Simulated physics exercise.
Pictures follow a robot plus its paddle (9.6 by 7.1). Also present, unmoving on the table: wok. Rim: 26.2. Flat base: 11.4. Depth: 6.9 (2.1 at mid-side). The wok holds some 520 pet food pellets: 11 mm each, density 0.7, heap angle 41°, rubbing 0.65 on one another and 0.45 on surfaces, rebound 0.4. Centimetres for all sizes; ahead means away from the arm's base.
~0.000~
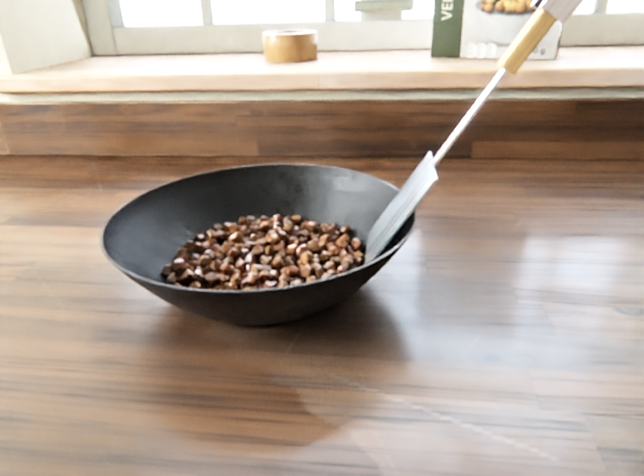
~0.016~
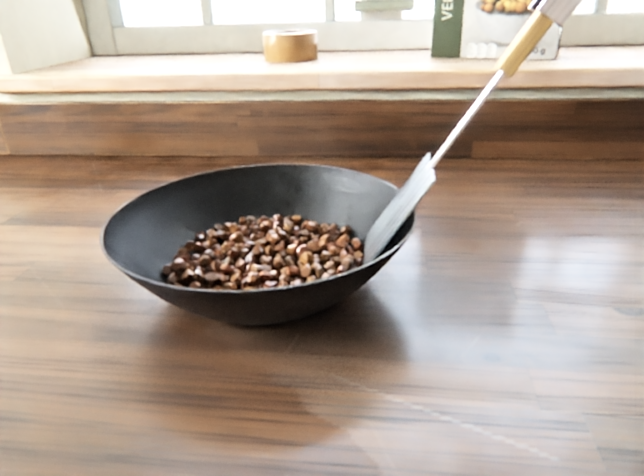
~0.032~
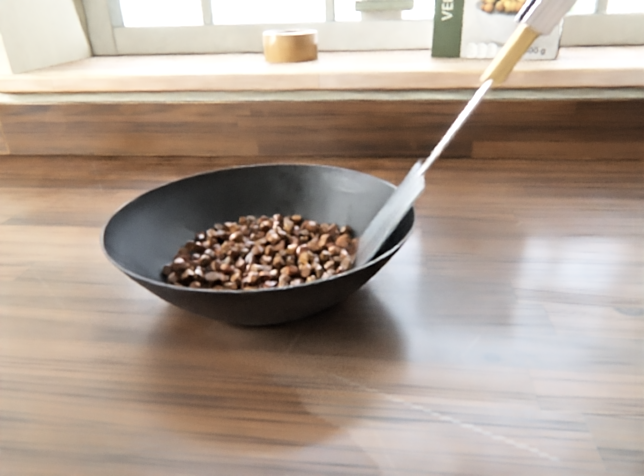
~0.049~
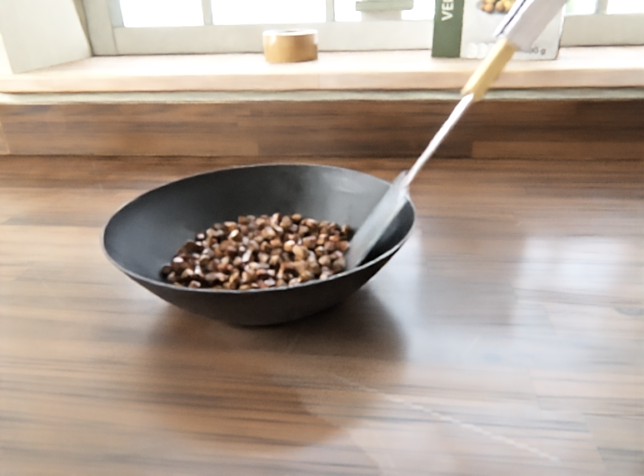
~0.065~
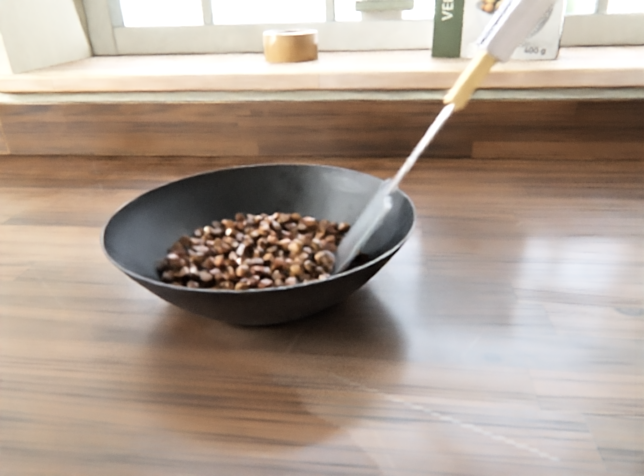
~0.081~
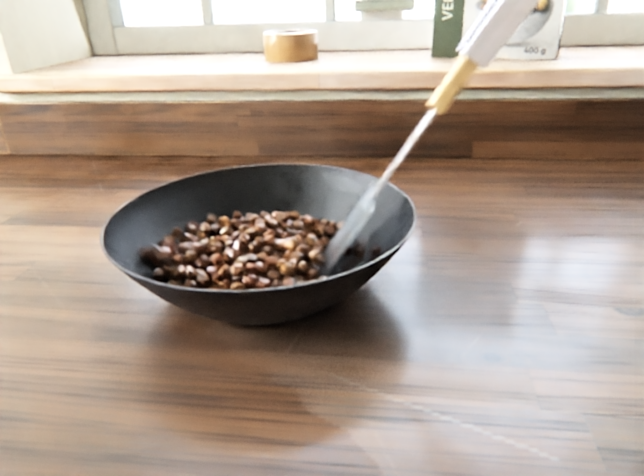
A white robot arm, partly visible at the upper right, holds a pale, flat paddle in a black wok on a wood-grain countertop, seen from slightly above by a still camera. Glossy brown pellets lie heaped in the wok, with a tape roll and a green-and-white box on the windowsill behind. The paddle slides leftward and down into the heap, nudging the pellets left.
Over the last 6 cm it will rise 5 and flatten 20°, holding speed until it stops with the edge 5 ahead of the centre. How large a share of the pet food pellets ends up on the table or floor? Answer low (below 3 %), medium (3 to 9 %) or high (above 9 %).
Medium.
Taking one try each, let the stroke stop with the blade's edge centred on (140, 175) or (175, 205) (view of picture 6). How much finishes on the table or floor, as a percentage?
Estimates, in order: 35 % and 20 %.
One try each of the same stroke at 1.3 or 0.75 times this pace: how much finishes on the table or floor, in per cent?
I'd say near 10 and then near 0 per cent.
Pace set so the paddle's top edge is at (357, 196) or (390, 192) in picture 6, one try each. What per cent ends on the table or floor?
Respectively, around 10 and 0 per cent.
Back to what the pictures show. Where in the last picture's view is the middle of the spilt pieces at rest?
I'd place it close to (41, 284).
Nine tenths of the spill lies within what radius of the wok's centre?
35 cm.
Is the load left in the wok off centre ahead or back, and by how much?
About 4.5 centimetres ahead.
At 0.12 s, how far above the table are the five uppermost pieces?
8 cm or so.
By 0.12 s, sloping 56°, highest piece 10 above the table; 518 in the wok, 1 on the blade or in flight.
By 0.16 s, sloping 47°, highest piece 15 above the table; 516 in the wok, 3 on the blade or in flight.
By 0.38 s, sloping 37°, highest piece 14 above the table; 497 in the wok, 14 on the table or floor, 8 on the blade or in flight.
By 1.43 s, sloping 37°, highest piece 7 above the table; 496 in the wok, 23 on the table or floor.
Final count, 496 in the wok, 23 on the table or floor. That is 4 % on the table or floor.
